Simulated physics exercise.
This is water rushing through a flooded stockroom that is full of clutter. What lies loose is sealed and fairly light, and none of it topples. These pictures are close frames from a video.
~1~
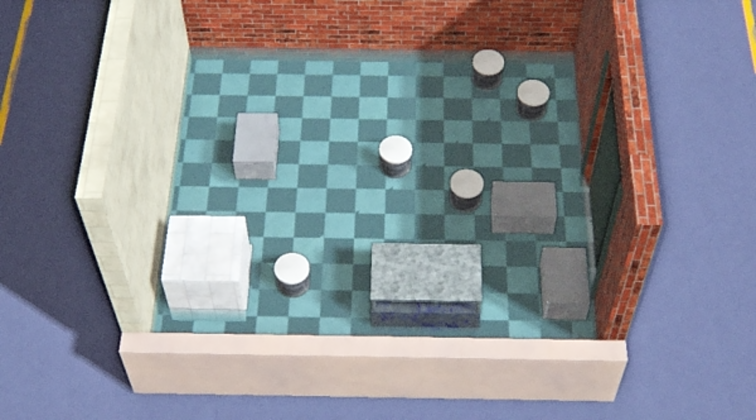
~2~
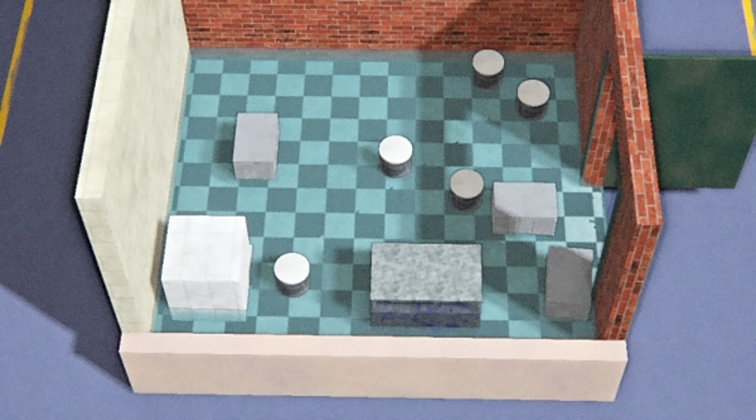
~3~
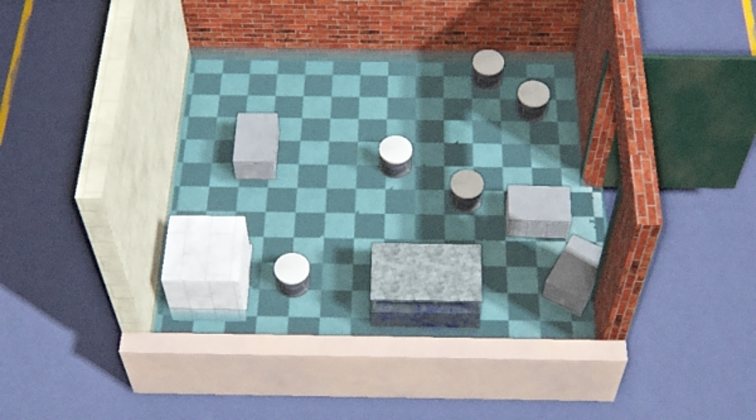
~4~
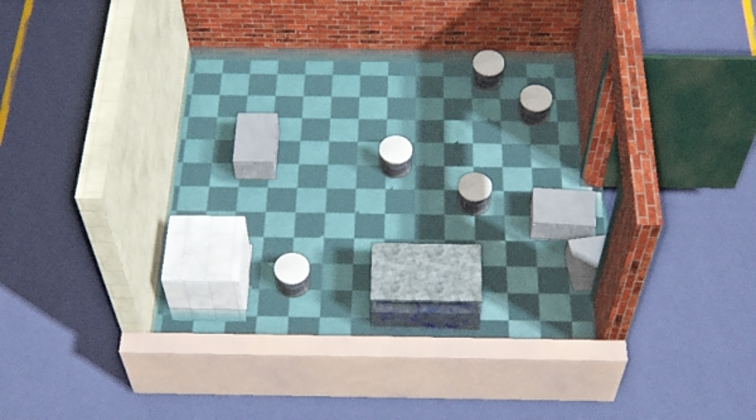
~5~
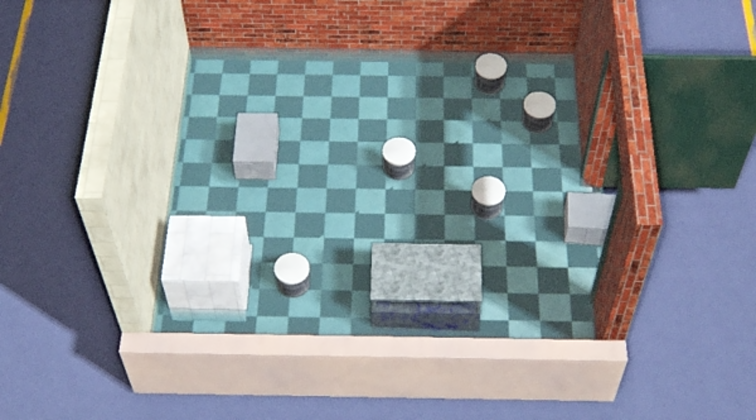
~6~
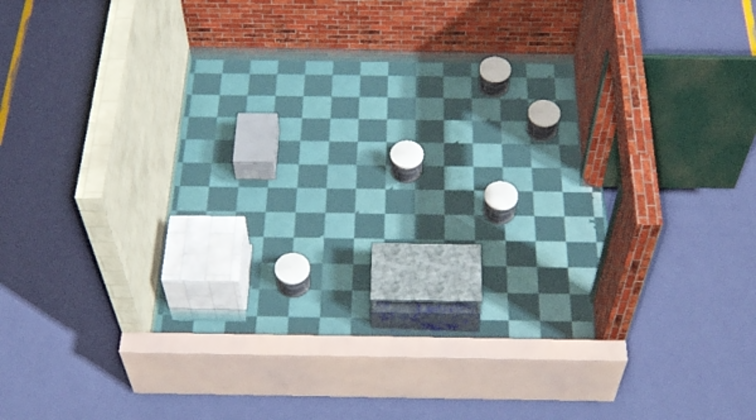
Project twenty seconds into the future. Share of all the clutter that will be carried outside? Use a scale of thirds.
On that scale, two thirds or above.
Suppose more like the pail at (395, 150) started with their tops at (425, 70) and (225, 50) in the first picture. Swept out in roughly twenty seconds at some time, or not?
Observed in sequence: Departs and stays put.
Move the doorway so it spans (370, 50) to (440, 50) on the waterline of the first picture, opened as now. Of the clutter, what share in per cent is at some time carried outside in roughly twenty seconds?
Around 60 in a hundred.
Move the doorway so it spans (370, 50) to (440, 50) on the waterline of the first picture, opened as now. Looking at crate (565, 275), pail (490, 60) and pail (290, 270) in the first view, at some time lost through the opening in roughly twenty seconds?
Okay, so: Never exits for the first, makes it outside for the second, never exits for the third.
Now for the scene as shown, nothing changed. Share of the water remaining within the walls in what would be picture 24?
My figure is 60 per cent.
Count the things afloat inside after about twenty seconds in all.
I count 2.
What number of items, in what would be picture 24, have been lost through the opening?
I reckon 5.
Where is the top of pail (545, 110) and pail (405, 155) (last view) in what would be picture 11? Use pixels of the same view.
Estimate: First at (574, 170), second at (468, 171), approximately.
A moment on, 3 of 8 are out; 5 afloat.
Next, 5 of 8 are out; 3 afloat.
Later, 6 of 8 are out; 2 afloat.
In the end, 6 of 8 are out; 2 afloat.
